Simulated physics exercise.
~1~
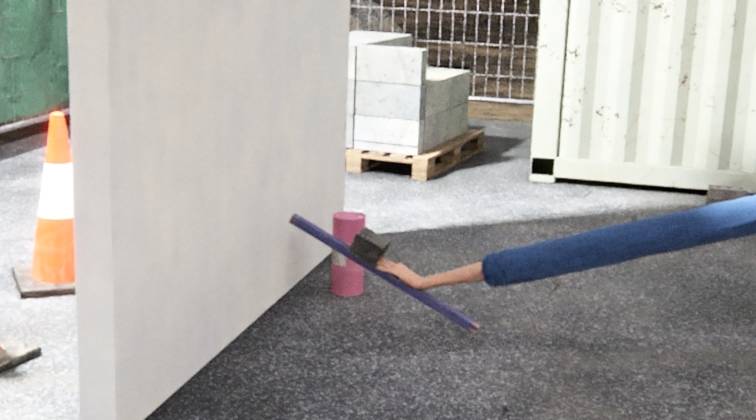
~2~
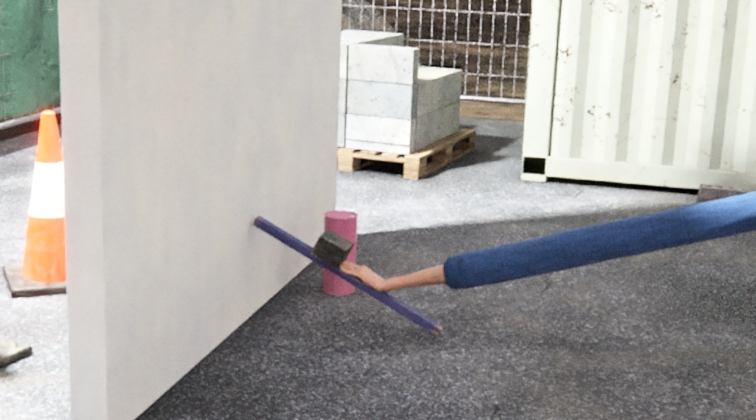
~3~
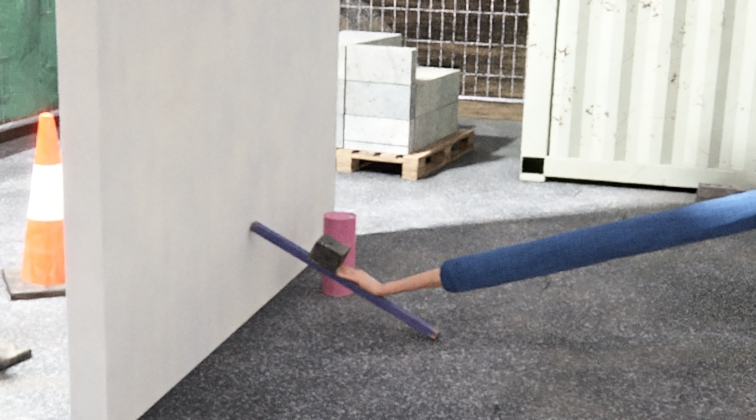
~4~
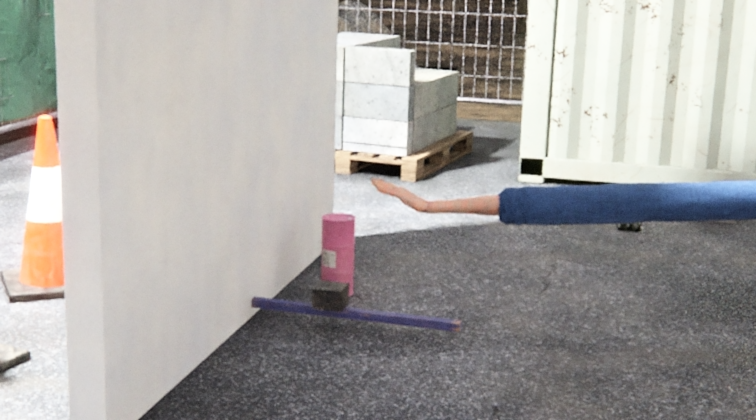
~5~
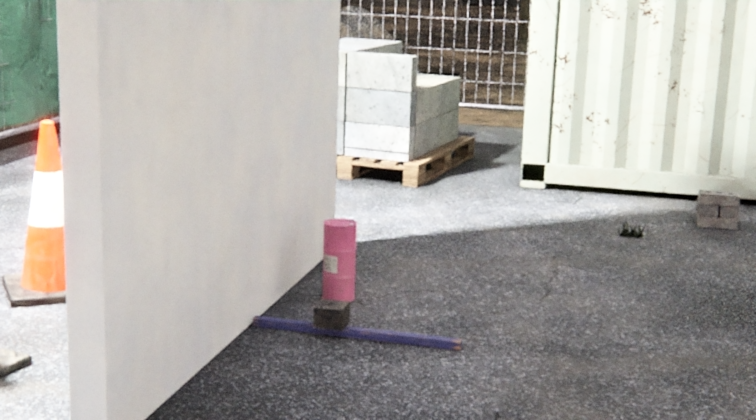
An arm in a blue sleeve reaches in from the right across a paved yard, seen from slightly above by a gently swaying camera. A pale, bare wall stands at left with an orange and white cone behind it, while grey blocks on a wooden pallet and a cream container stand farther back. The hand holds a slanting blue pole with a small dark block on it, near a pink canister, and brings its upper end leftward to the wall. The hand then lets go and draws back to the right. The pole slips down and ends lying nearly flat on the ground, the dark block still at its middle and the canister still upright.
